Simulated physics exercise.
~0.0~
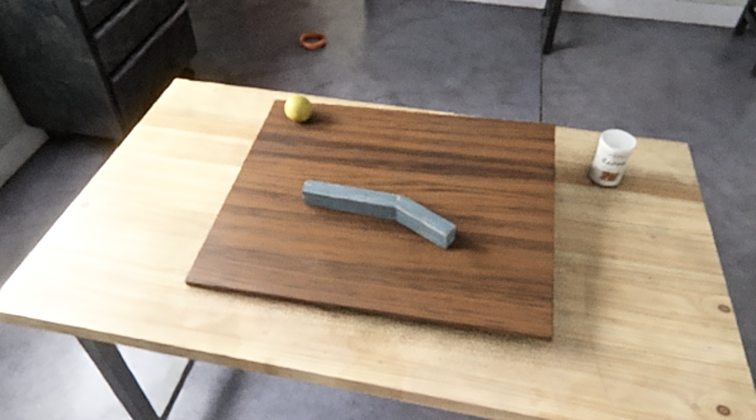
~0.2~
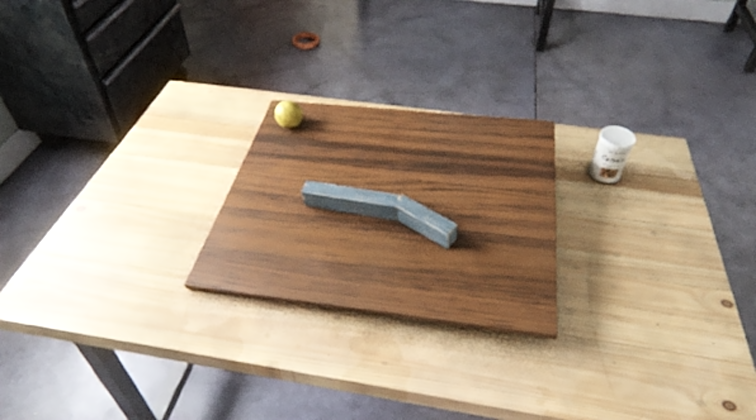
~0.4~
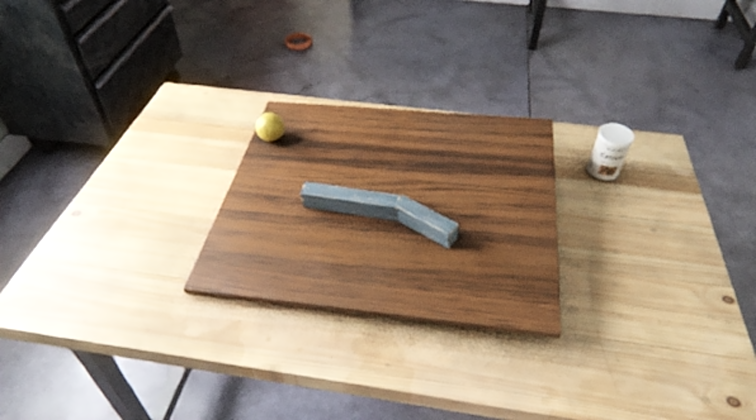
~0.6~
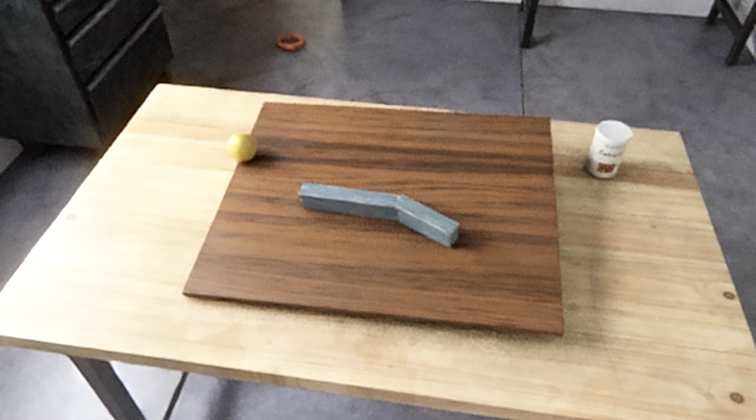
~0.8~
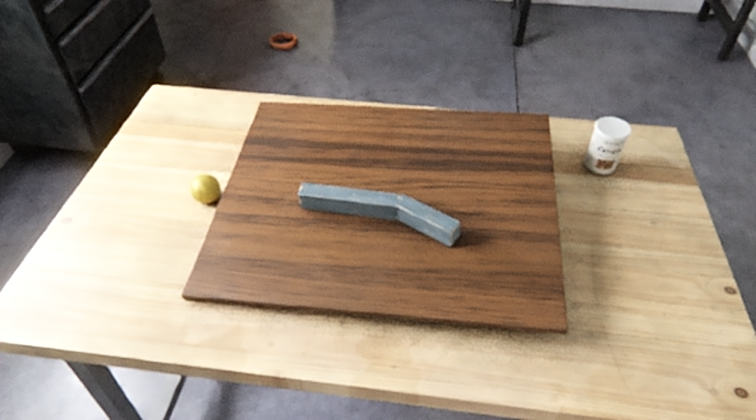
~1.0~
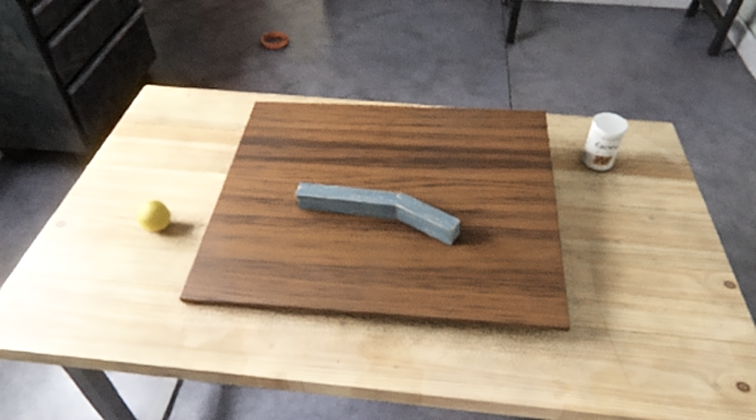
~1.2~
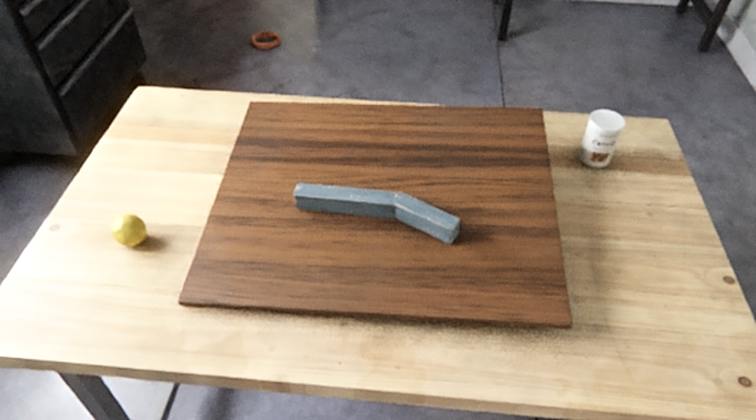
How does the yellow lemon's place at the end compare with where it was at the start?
At the start the yellow lemon is at the far left corner of the dark brown board. By the end it is farther left and nearer the viewer, on the pale tabletop beyond the board's left edge.
